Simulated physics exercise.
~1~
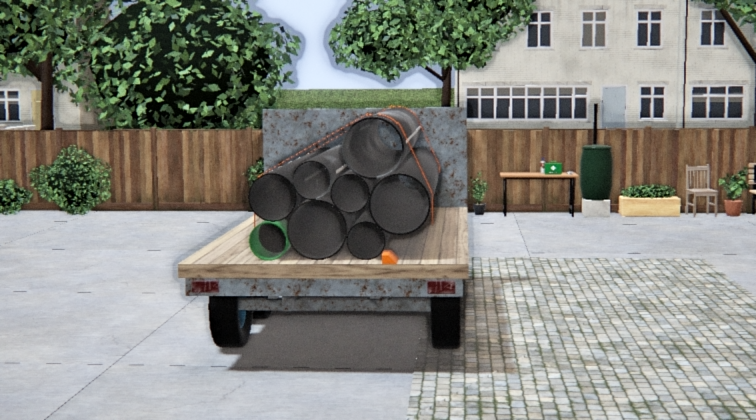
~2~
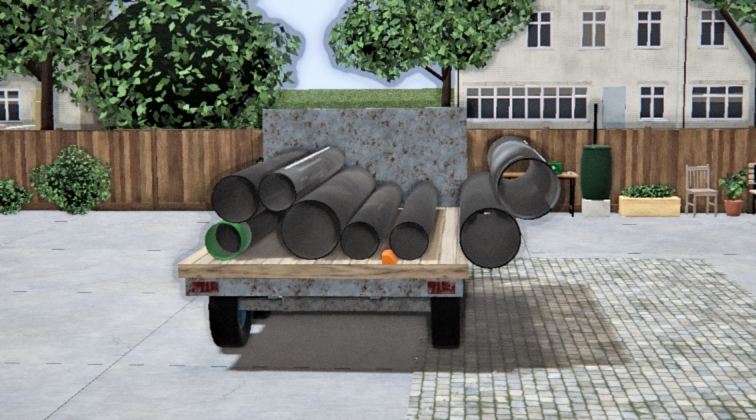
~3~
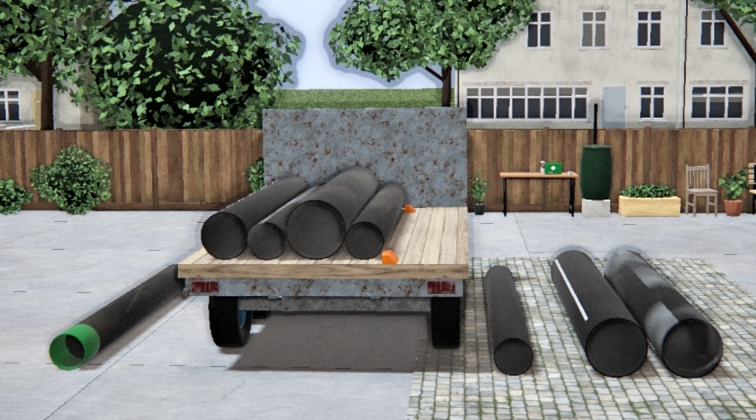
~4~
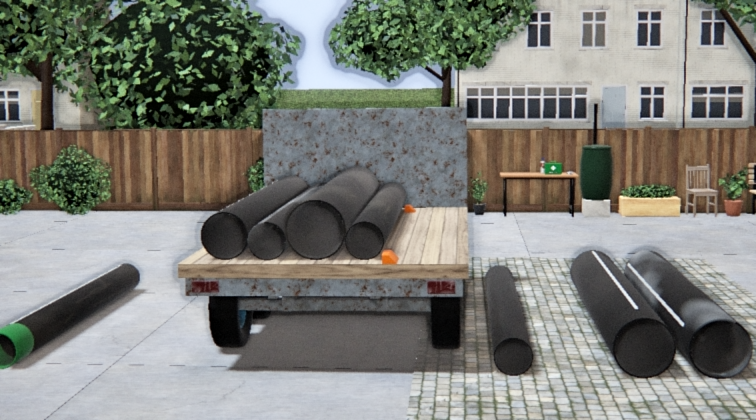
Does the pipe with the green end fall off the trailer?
Yes, it drops off the left side of the deck and ends up on the ground to the left of the trailer.
